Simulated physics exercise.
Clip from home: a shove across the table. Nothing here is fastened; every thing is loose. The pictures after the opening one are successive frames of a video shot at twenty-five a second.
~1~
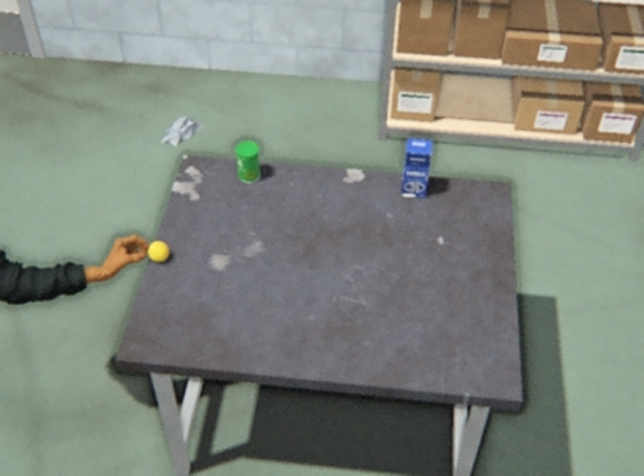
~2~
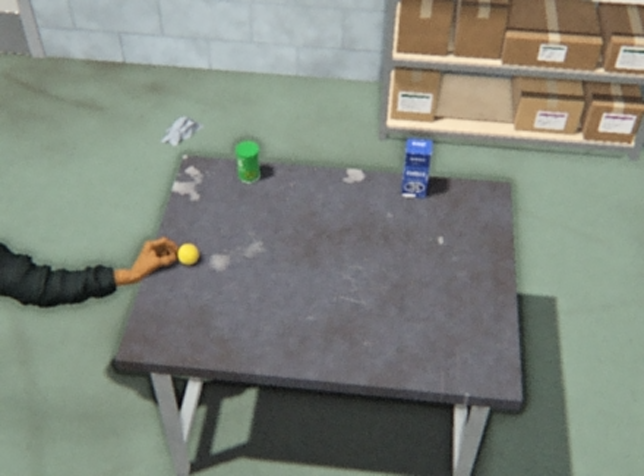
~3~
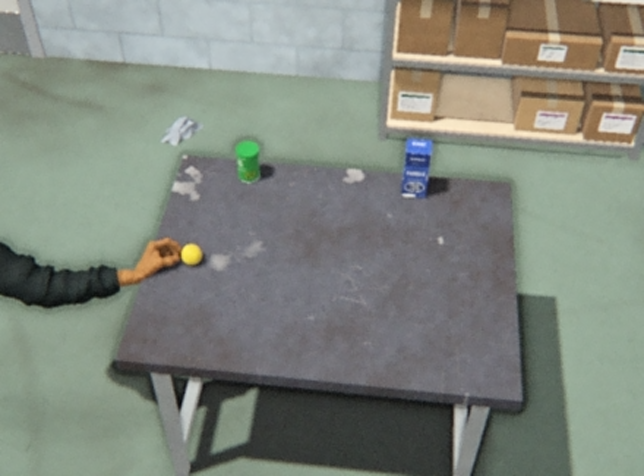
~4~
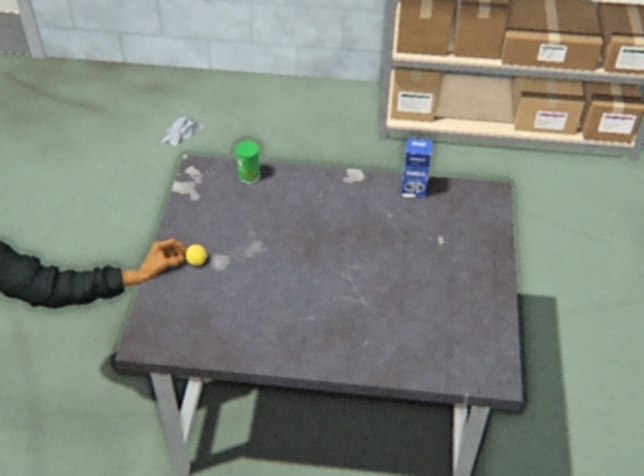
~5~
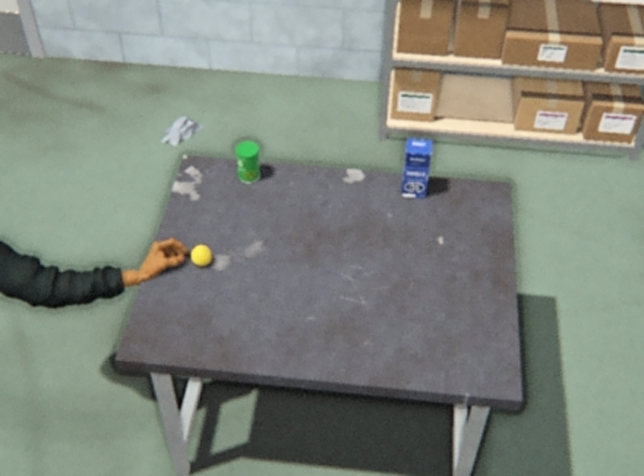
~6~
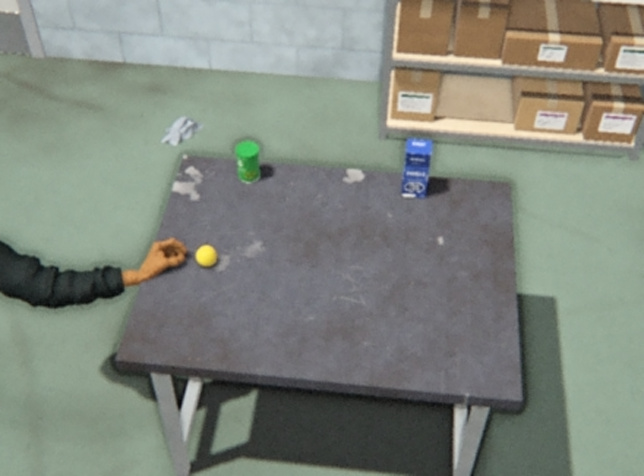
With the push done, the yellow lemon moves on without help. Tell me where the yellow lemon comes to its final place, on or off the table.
Aboard.
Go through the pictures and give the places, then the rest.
Under the hand; yellow lemon (159, 252), in the first picture.
Under the hand; yellow lemon (189, 255), in the second picture.
Under the hand; yellow lemon (192, 255), in the third picture.
Yellow lemon (196, 255), in the fourth picture.
Yellow lemon (202, 256) shifted a little, in the fifth picture.
Yellow lemon (207, 256) shifted a little, in the sixth picture.
Then, 0.20 s on from there, yellow lemon shifted about its own width near (227, 258).
Then, 0.40 s on from there, yellow lemon shifted well along near (240, 259).
In the end, moved from the start, yellow lemon. At the end, from the last picture's camera, yellow lemon near (246, 260).
